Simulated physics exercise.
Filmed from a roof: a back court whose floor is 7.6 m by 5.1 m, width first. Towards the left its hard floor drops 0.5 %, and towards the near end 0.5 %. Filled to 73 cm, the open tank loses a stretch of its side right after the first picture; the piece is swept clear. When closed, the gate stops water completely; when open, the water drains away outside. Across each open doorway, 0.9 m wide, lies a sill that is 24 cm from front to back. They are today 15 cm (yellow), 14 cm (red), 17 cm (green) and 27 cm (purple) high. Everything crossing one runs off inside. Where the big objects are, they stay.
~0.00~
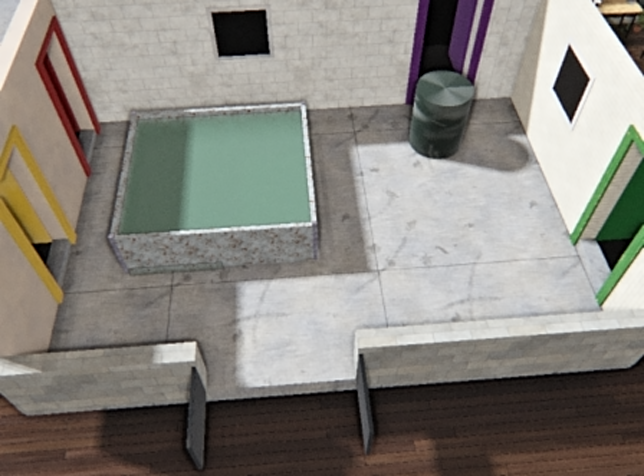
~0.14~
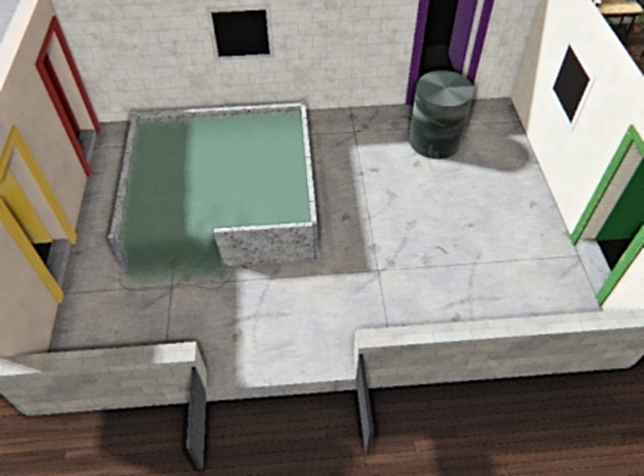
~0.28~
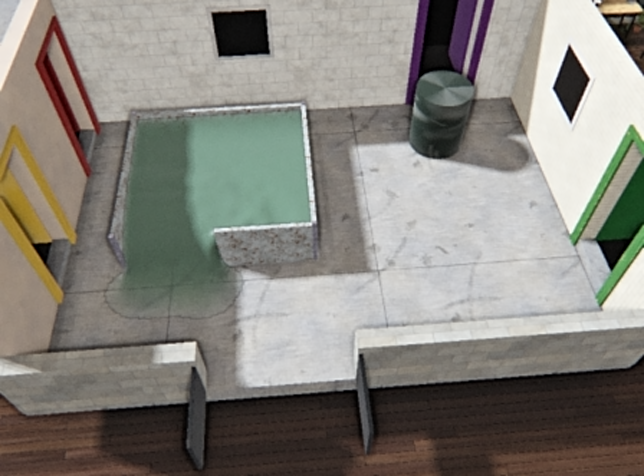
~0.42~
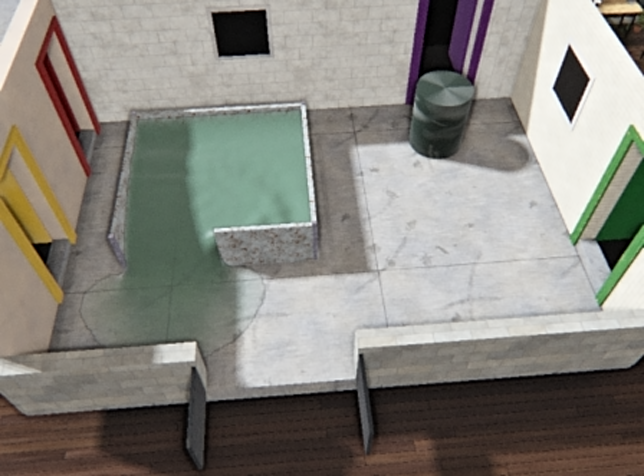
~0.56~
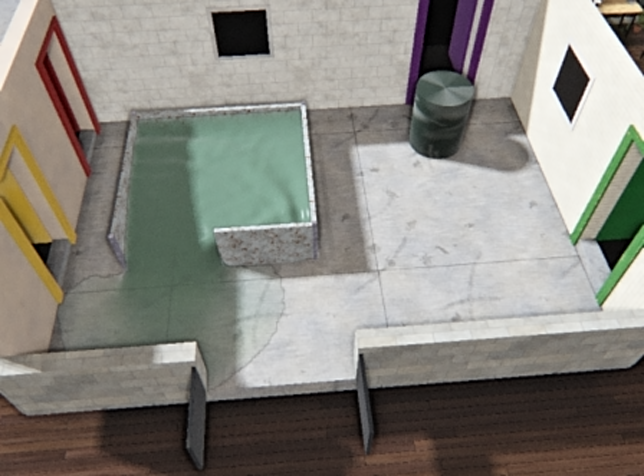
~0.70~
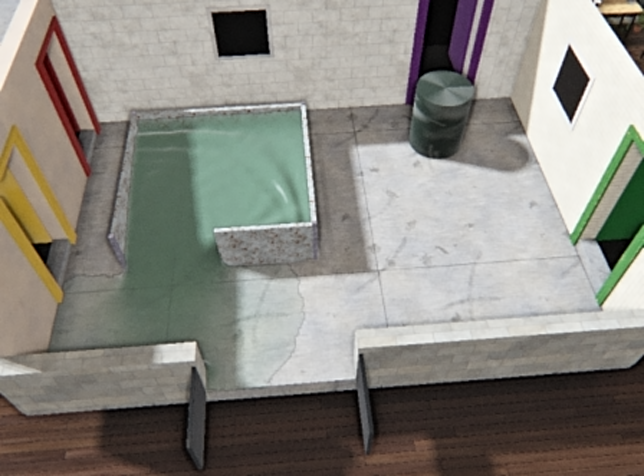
Green water fills a square stone-sided tank at the back left of a pale-floored court, seen from above by a camera that stays still. A dark green barrel stands by a purple doorway at the back, with red and yellow doorways left, a green one right, and an open gate in front. The tank's near left side disappears, and water spreads across the floor towards the gate, rippling behind.
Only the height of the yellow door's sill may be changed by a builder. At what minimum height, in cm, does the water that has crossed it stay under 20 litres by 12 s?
From about 17 cm.
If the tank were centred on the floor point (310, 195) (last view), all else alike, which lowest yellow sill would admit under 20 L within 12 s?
New minimum height: Approx. 5.5 cm.
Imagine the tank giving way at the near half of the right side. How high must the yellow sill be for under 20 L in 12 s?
It should stand roughly 9.5 cm high.
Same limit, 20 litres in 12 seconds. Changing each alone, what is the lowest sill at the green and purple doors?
About 10.5 cm at green and about 9.5 cm at purple.
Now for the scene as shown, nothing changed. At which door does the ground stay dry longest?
Last in order comes the purple door.
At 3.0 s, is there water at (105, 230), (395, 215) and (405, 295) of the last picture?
So the three spots come out swamped, spared, swamped, in that order.
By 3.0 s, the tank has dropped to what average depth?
Around 38 cm deep on average.
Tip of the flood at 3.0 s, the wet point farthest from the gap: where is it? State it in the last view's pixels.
Near pixel (509, 349).
After 1.4 s water covers 15 % of the floor, deepest (74 cm) near (41, 386); 2 cm at the yellow door, 0 litres in over its 15 cm sill.
After 3.0 s water covers 40 % of the floor, deepest (46 cm) near (55, 385); 20 cm at the yellow door, 4 litres in over its 15 cm sill.
After 12.0 s water covers 100 % of the floor, deepest (20 cm) near (415, 356); 13 cm at the yellow door, 42 litres in over its 15 cm sill.
At the yellow door as built, the water arrived by 1.3 s and peaked near 21 cm at 3.4 s.
Run again over the same 12 s with other heights there, 37 litres in over 15 cm, 7 litres over 20.5 cm. The limit of 20 litres is kept from about 17 cm up.
